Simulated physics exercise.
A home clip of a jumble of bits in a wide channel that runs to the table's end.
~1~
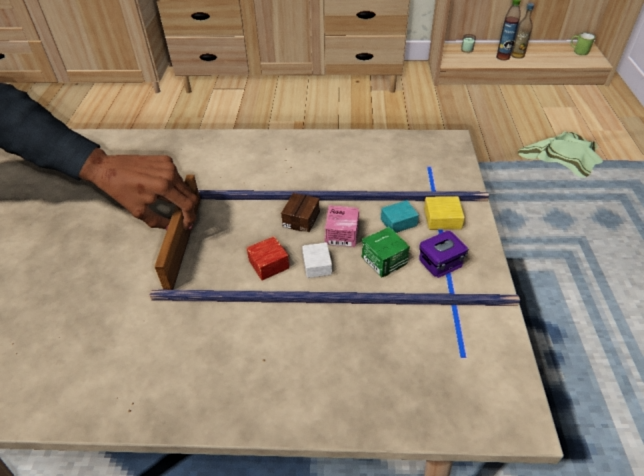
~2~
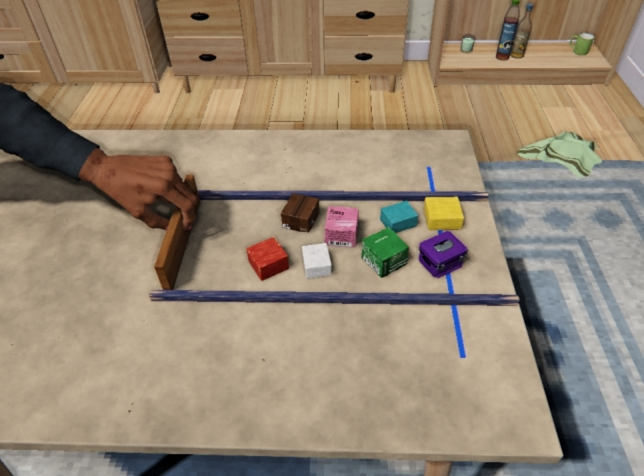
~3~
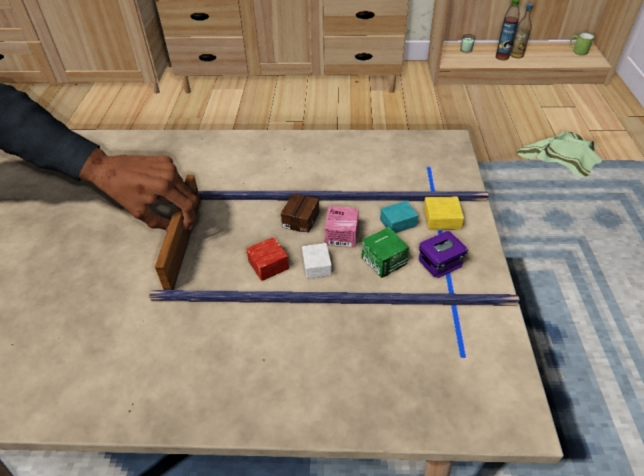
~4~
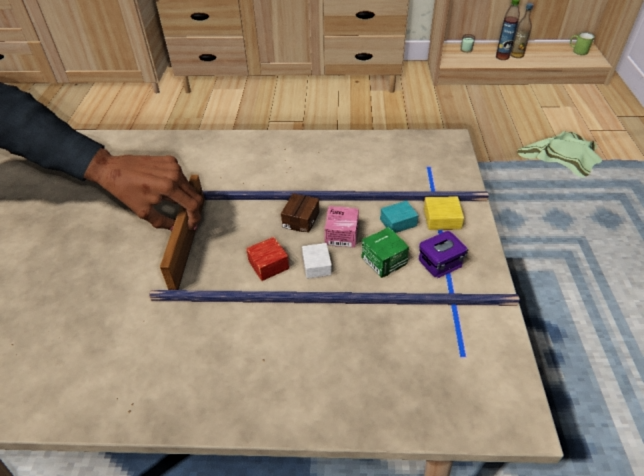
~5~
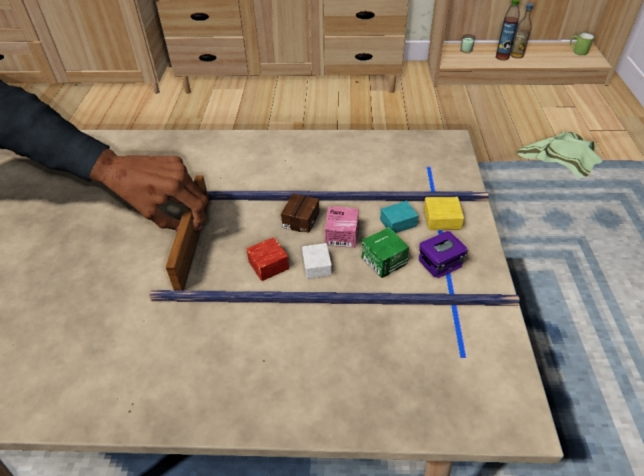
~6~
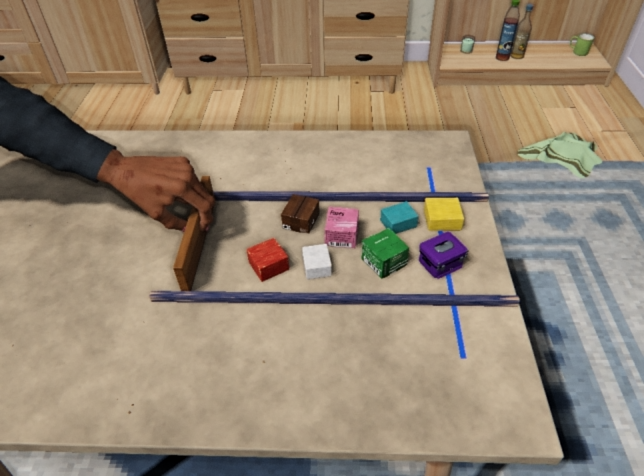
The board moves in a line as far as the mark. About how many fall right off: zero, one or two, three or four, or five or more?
The number that fall off is three or four.
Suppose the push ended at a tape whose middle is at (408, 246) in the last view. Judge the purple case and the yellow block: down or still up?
The purple case drops off; the yellow block holds on.
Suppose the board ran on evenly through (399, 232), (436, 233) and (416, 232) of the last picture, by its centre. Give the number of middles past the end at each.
The counts: 1, 3 and 1.
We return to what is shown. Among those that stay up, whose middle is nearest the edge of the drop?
The turquoise block.
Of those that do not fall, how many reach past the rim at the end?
The number is 1.
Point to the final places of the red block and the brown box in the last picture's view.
Near (465, 268) and (453, 212).
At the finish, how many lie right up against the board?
The number is 3.
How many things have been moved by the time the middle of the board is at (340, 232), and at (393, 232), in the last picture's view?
By then 6, and 8.
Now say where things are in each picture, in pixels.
The first picture shows yellow block (444, 213); purple case (442, 255); turquoise block (399, 217); board (180, 230); tape (443, 245).
The second picture shows purple case (442, 255); red block (268, 259).
The third picture shows turquoise block (399, 217); board (180, 230).
The fourth picture shows yellow block (443, 213); white block (317, 260).
The fifth picture shows purple case (442, 255); pink box (342, 227).
The sixth picture shows yellow block (443, 214); purple case (442, 255); turquoise block (399, 218); board (197, 231); tape (443, 246).
Soon after, none off yet; yellow block at rest near (443, 214); purple case at rest near (442, 255); turquoise block at rest near (399, 218).
After that, none off yet; yellow block at rest near (446, 214); purple case displaced about its own width near (483, 258); turquoise block displaced a little near (415, 220).
In the end, the number that fall off is three or four; gone, green box, purple case and yellow block.
